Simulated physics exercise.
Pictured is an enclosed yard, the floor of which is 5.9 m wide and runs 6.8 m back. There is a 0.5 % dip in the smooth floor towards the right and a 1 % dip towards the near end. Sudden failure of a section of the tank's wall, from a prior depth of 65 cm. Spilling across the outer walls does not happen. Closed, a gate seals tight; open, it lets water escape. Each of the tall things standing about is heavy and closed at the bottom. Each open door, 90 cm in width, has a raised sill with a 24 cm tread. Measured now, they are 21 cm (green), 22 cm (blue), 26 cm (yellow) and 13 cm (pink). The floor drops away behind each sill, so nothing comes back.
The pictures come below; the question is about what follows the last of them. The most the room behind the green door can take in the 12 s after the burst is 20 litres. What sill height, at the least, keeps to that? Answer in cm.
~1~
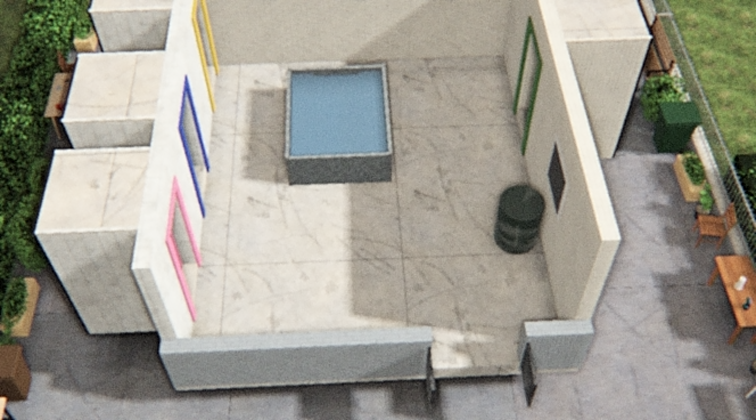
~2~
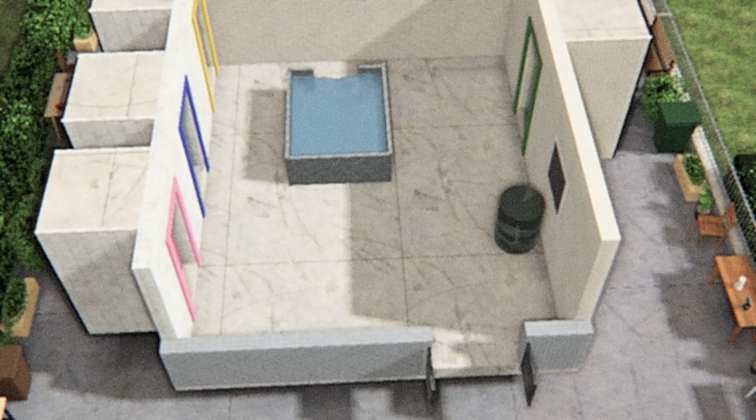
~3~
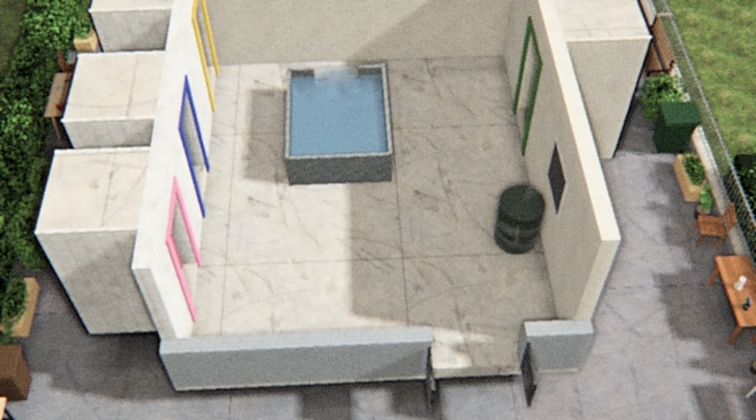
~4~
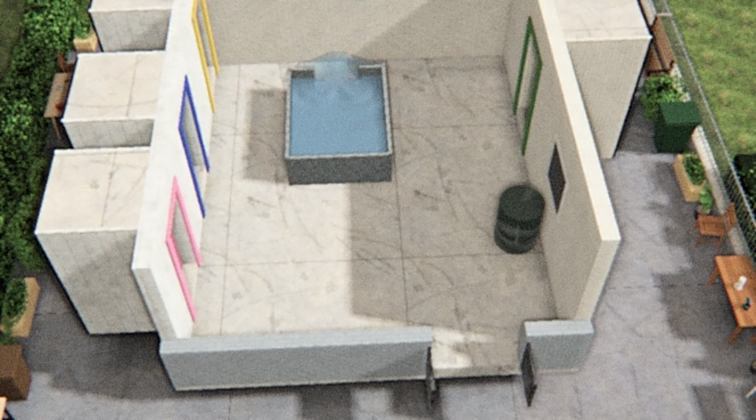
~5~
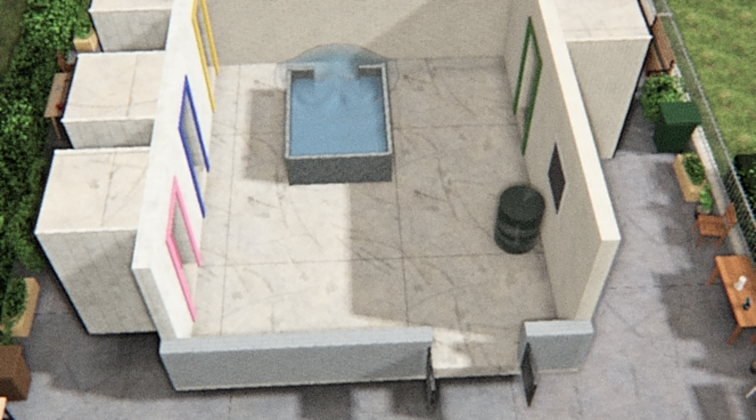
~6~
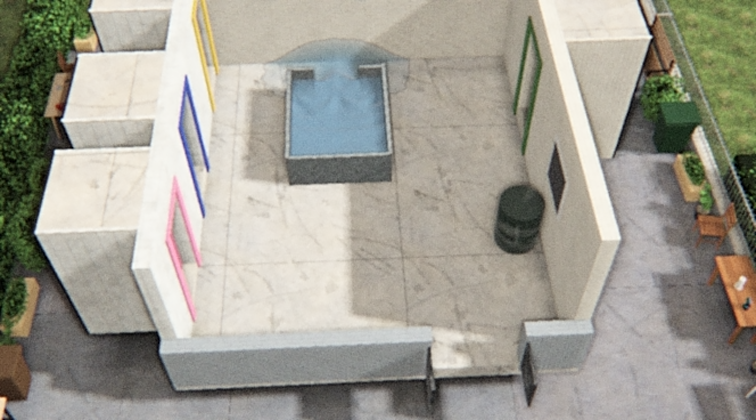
I would say about 7.5 cm.
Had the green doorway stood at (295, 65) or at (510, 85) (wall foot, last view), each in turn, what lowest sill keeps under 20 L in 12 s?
About 28 cm for the first and 17 cm for the second.
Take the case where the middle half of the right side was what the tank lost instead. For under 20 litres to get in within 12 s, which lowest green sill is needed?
In that case you'd want it roughly 29 cm high.
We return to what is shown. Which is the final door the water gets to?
The pink door.
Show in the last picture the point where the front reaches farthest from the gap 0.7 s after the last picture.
The tip of the flood lies near (490, 60).
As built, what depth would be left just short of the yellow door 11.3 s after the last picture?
The depth there is around 6.5 cm.
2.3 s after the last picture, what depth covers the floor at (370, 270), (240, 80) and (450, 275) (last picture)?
Roughly 0, 16 and 0 cm, in turn.
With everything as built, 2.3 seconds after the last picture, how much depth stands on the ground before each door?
Lab note, cm: Green 13; blue 5; yellow 22; pink 0.
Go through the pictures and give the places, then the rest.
The tank at (338, 113) is whole and still, 65 cm deep; the green door at (527, 94) is dry, in the first frame.
The front is at a hidden place, 0.3 m from the gap on the far side; 0.2 m2 of floor is wet, 65 cm left at the back, in the second frame.
The front is at a hidden place, 0.8 m from the gap on the far side; 0.8 m2 of floor is wet, 65 cm left at the back, in the third frame.
The gap is on the far side, the front 1.0 m out at (306, 62); the back of the tank holds 65 cm, in the fourth frame.
The gap is on the far side, the front 1.2 m out at (283, 63); the back of the tank holds 65 cm, in the fifth frame.
The front is at (268, 63), 1.4 m from the gap on the far side; 2.1 m2 of floor is wet, 64 cm left at the back; the green door at (527, 94), 3.6 m from the gap, is still 2.8 m from the nearest water, in the sixth frame.
Then, 0.7 s after the last picture water covers 15 % of the floor, deepest (46 cm) near (332, 65); it has not reached the green door.
Then, 2.3 s after the last picture water covers 35 % of the floor, deepest (30 cm) near (341, 65); 13 cm at the green door, 0 litres in over its 21 cm sill.
Then, 11.3 s after the last picture water covers 95 % of the floor, deepest (11 cm) near (556, 349); 4 cm at the green door, 0 litres in over its 21 cm sill.
At the green door as built, the water peaked near 14 cm, 2.1 s after the last picture.
Run again over the same 12 s with other heights there, 33 litres in over 6 cm, 12 litres over 8.5 cm. The limit of 20 litres is kept from about 7.5 cm up.
